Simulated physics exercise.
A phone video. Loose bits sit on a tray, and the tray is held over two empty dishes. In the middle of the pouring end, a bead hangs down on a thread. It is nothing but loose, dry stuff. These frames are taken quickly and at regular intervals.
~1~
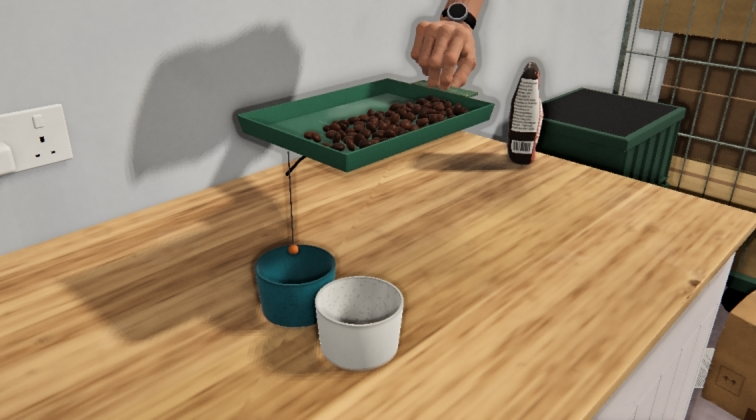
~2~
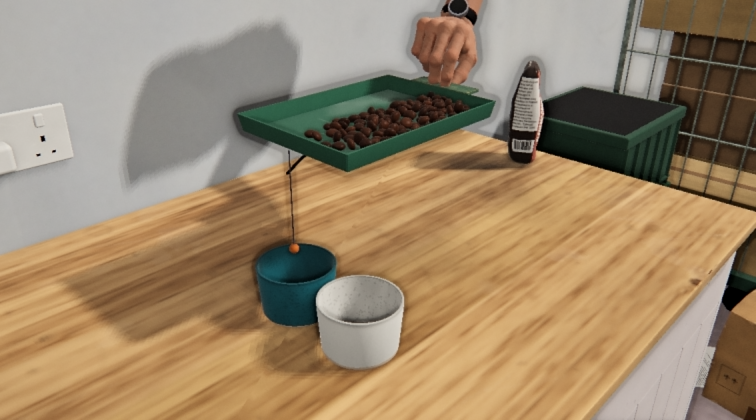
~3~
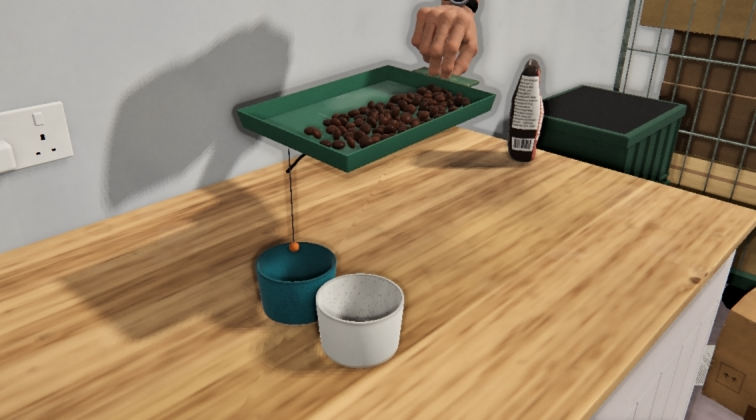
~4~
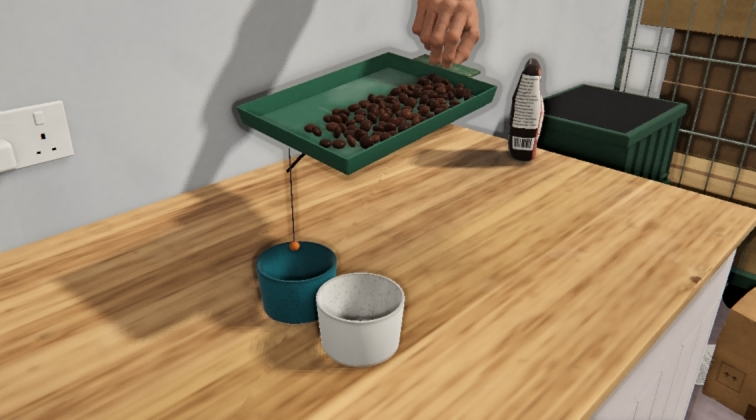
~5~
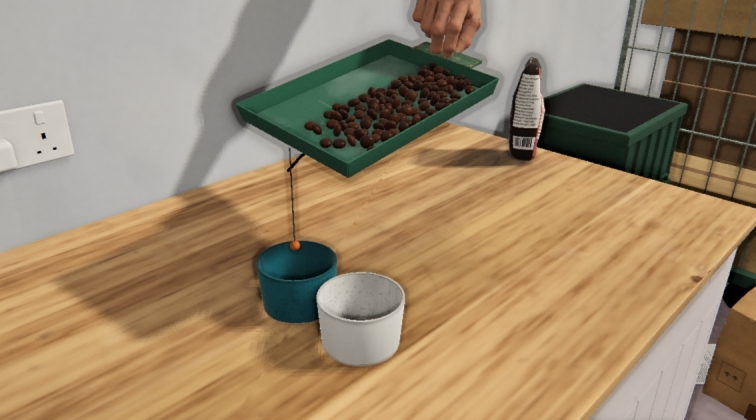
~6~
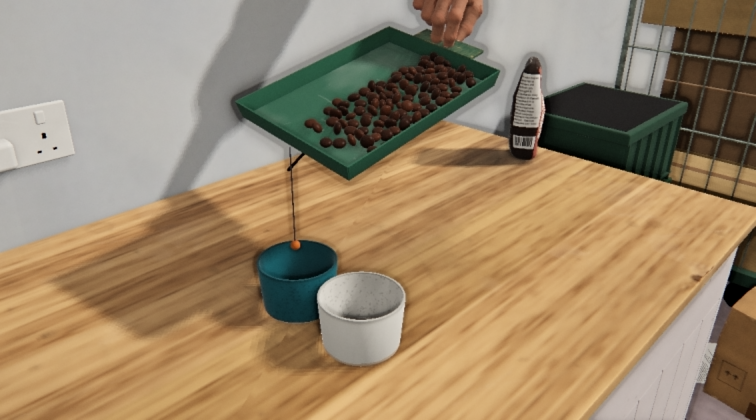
On a wooden worktop, two small dishes, one teal and one white, sit below a green tray of dark brown pieces with a bead hanging on a thread, as a hand gradually tilts the tray, its near right corner dipping lowest.
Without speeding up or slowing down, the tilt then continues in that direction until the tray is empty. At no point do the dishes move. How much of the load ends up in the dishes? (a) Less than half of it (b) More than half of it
Option b: More than half of it.
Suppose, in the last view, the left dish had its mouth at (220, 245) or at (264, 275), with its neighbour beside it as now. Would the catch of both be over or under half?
Well, not up to half at the first spot and not up to half at the second.
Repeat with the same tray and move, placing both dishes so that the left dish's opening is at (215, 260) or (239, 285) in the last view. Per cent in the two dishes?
You'd get near 10 per cent and afterwards near 0 per cent.
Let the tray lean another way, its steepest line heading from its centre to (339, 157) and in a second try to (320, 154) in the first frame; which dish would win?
Okay, first try the right-side one, second try the right-side one.
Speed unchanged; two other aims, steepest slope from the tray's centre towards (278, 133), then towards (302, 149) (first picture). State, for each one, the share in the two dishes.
Roughly 0 % in the first case and 10 % in the second.
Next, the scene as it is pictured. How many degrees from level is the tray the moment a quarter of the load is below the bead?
Somewhere near 85°.
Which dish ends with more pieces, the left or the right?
That would be the right of the two, then.
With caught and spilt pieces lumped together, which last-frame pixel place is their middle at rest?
(356, 328).
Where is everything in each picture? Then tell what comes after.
Corners of the pouring end at (242, 115) and (347, 152), level; middle of the load at (393, 122), flat chocolate drops; left dish at (265, 298); right dish at (328, 338); bead on its thread at (293, 249), in the first frame.
Corners of the pouring end at (242, 113) and (347, 152), level; middle of the load at (394, 120), in the second frame.
Corners of the pouring end at (242, 110) and (347, 153), tipped barely, lowest at the right corner; middle of the load at (394, 115), in the third frame.
Corners of the pouring end at (241, 107) and (347, 157), tipped a little, lowest at the right corner; middle of the load at (394, 110), in the fourth frame.
Corners of the pouring end at (241, 104) and (348, 160), tipped a little, lowest at the right corner; middle of the load at (395, 104), in the fifth frame.
Corners of the pouring end at (240, 101) and (348, 164), tipped clearly, lowest at the right corner; middle of the load at (395, 99); left dish at (267, 293); right dish at (330, 333), in the sixth frame.
Soon after the last picture, tray tipped steeply; nearly all on the tray; a stray few in the air.
A little later, tray tipped right over; about a quarter on the tray; about half in the right dish; a stray few in the left dish; a small part outside both; a small part in the air.
Later still, tray tipped past a quarter turn; most in the right dish; a stray few in the left dish; about a quarter outside both.
At rest, tray tipped past a quarter turn; most in the right dish; a stray few in the left dish; about a quarter outside both.
